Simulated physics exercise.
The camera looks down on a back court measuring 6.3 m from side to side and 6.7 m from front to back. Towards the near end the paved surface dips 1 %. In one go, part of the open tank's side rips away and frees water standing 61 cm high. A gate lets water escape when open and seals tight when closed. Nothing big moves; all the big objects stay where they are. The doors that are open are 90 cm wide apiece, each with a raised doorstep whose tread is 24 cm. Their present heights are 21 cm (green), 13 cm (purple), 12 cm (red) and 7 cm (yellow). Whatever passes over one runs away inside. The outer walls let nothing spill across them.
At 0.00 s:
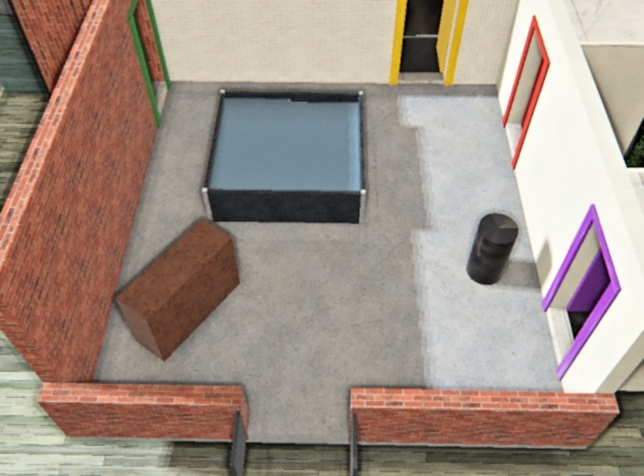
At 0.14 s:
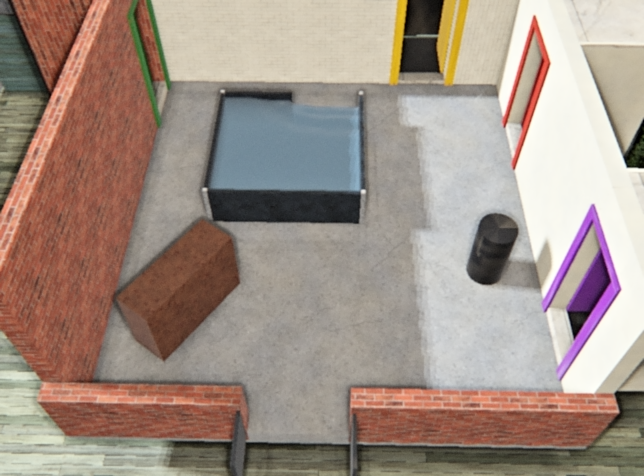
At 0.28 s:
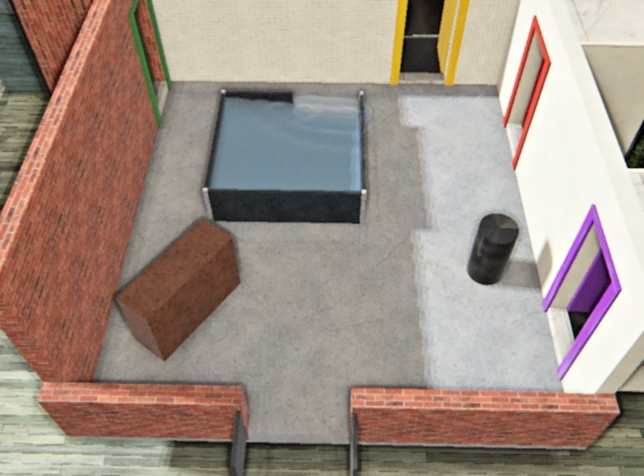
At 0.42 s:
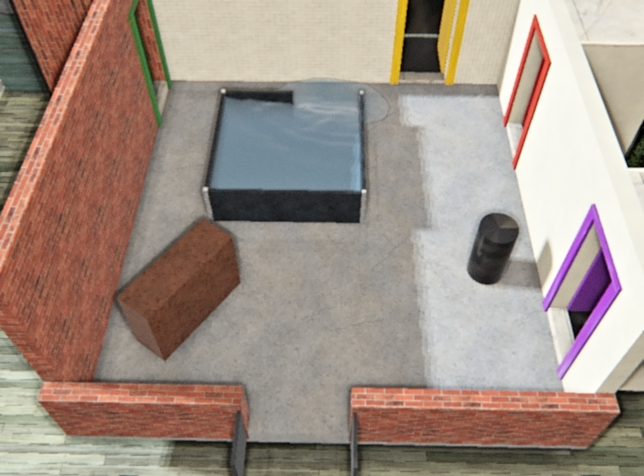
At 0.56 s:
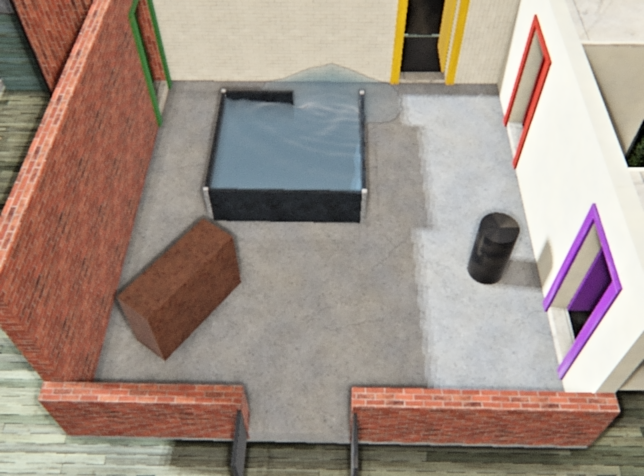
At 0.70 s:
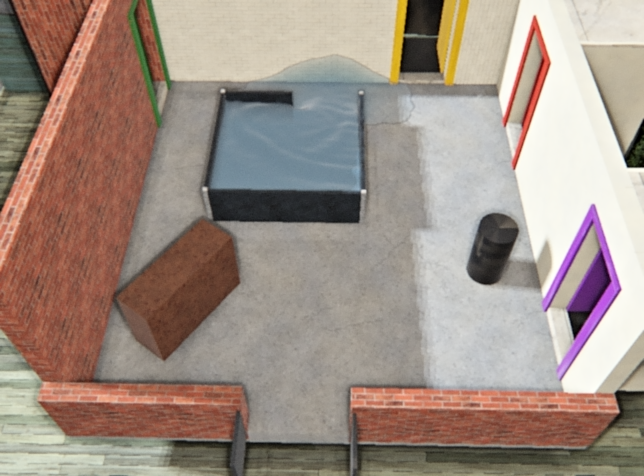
A large dark open tank full of blue-grey water stands towards the back of a grey paved court, seen from above by a still camera. A brown block sits at left and a black cylinder at right, among brick and pale walls with green, yellow, red and purple doorways. Part of the tank's far side opens, its water ripples, and a thin sheet spreads behind it and rightwards across the paving.
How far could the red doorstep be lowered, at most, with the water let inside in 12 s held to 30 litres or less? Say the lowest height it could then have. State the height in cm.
It could then stand at about 12.5 cm.
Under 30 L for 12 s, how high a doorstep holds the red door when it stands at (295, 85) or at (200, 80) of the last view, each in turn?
30 and 13.5 cm.
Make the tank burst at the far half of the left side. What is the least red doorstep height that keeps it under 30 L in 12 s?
A minimum of about 8.0 cm.
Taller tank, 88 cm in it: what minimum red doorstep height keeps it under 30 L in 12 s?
In that case, roughly 20 cm.
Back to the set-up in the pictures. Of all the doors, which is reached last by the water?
The purple door.
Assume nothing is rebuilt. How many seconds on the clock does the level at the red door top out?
Around 2.8 s, give or take.
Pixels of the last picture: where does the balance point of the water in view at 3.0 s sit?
(312, 141).
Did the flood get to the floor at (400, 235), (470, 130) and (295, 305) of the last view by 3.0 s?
In order: Untouched, soaked, untouched.
After 1.4 s water covers 15 % of the floor, deepest (46 cm) near (338, 89); it has not reached the red door.
After 3.0 s water covers 35 % of the floor, deepest (32 cm) near (329, 89); 18 cm at the red door, 8 litres in over its 12 cm doorstep.
After 12.0 s water covers 95 % of the floor, deepest (16 cm) near (86, 411); 6 cm at the red door, 35 litres in over its 12 cm doorstep.
At the red door as built, the water arrived by 2.0 s and peaked near 18 cm at 2.8 s.
Run again over the same 12 s with other heights there, 60 litres in over 10 cm, 19 litres over 14 cm. The limit of 30 litres is kept from about 12.5 cm up.
